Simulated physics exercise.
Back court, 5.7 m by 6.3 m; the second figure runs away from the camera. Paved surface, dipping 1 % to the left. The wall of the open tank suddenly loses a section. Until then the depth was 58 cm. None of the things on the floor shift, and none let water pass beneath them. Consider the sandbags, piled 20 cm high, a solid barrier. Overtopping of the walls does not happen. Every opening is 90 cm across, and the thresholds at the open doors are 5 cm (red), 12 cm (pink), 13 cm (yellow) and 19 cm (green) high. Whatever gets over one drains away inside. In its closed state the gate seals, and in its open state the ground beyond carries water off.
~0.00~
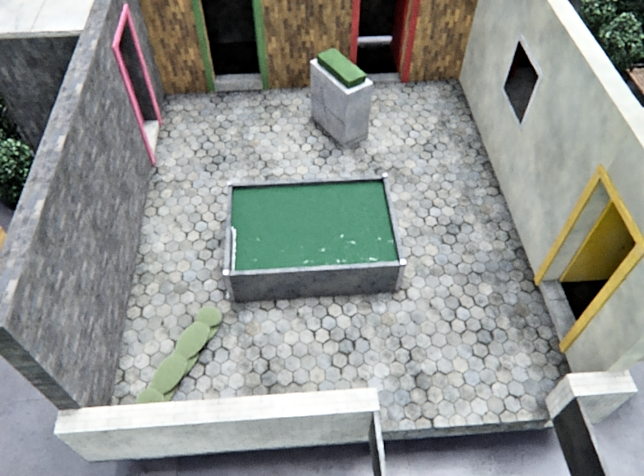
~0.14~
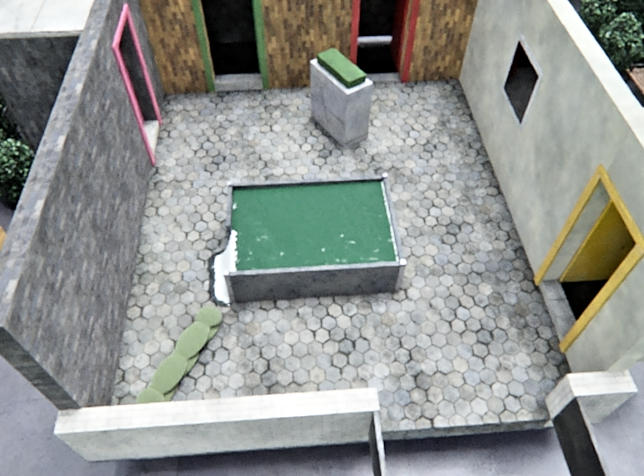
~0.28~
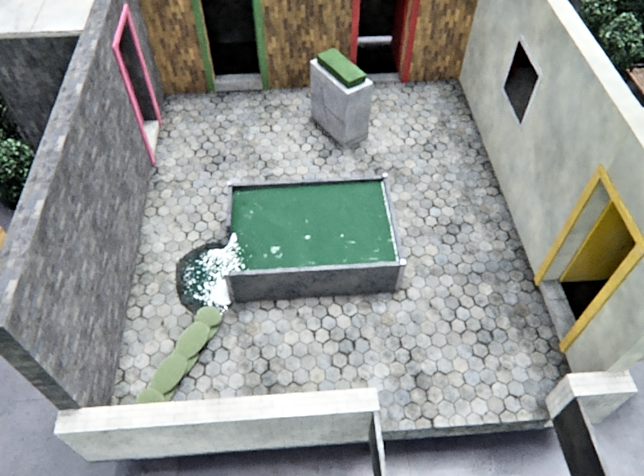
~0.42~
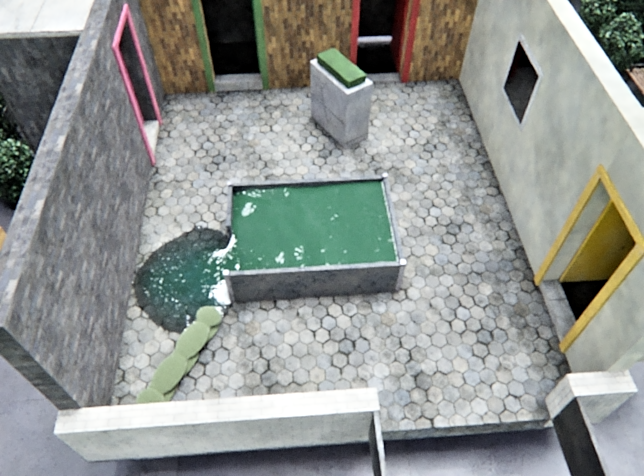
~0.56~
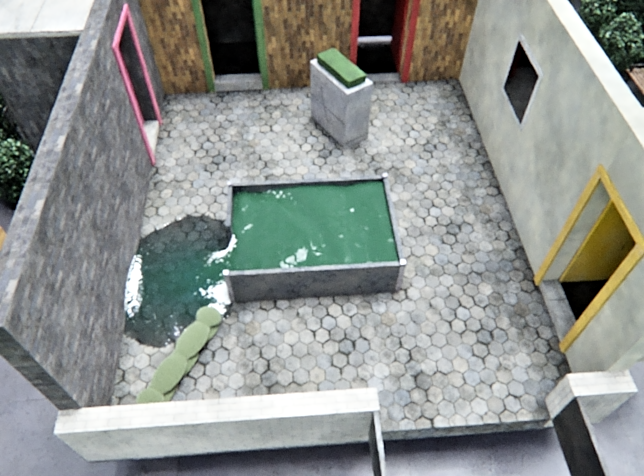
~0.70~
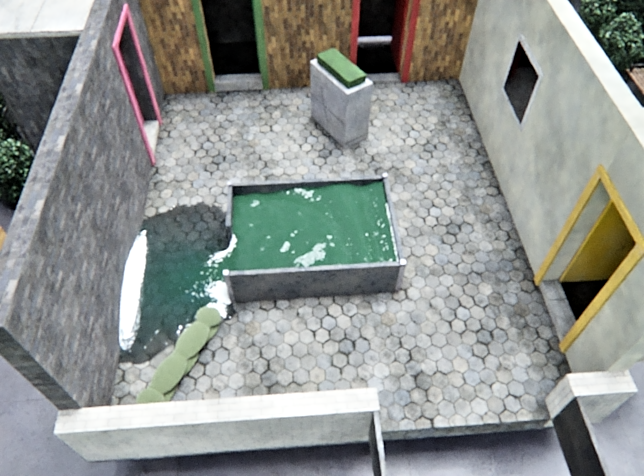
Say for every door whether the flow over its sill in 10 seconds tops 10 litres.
Result: Red door - falls short; pink door - falls short; yellow door - falls short; green door - falls short.
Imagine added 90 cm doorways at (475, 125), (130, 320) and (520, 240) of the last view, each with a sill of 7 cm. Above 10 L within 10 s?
The first one doesn't reach it, the second one exceeds it, and the third one doesn't reach it.
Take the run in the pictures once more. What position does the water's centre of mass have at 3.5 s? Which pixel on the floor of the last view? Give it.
The water is centred near (248, 255).
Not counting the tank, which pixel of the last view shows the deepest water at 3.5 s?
Near (143, 399).
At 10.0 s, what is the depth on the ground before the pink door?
Looks like about 7.5 cm at that spot.
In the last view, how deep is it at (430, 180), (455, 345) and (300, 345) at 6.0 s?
Around 0 cm, 3 cm and 4 cm.
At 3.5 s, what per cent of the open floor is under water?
I'd say around 50 %.
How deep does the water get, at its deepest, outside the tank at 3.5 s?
Depth: Approx. 30 cm.
After 1.4 s water covers 10 % of the floor and is deepest (36 cm) near (142, 309); red door not reached, pink door not reached, yellow door not reached, green door not reached.
After 2.2 s water covers 25 % of the floor and is deepest (42 cm) near (108, 431); red door not reached, pink door 5 cm at the sill, 0 L in, yellow door not reached, green door not reached.
After 3.5 s water covers 50 % of the floor and is deepest (30 cm) near (143, 399); red door not reached, pink door 4 cm at the sill, 0 L in, yellow door not reached, green door 12 cm at the sill, 0 L in.
After 6.0 s water covers 70 % of the floor and is deepest (22 cm) near (108, 431); red door 4 cm at the sill, 0 L in, pink door 5 cm at the sill, 0 L in, yellow door 6 cm at the sill, 0 L in, green door 13 cm at the sill, 0 L in.
After 10.0 s water covers 95 % of the floor and is deepest (14 cm) near (108, 431); red door 3 cm at the sill, 0 L in, pink door 7 cm at the sill, 0 L in, yellow door 2 cm at the sill, 0 L in, green door 10 cm at the sill, 0 L in.
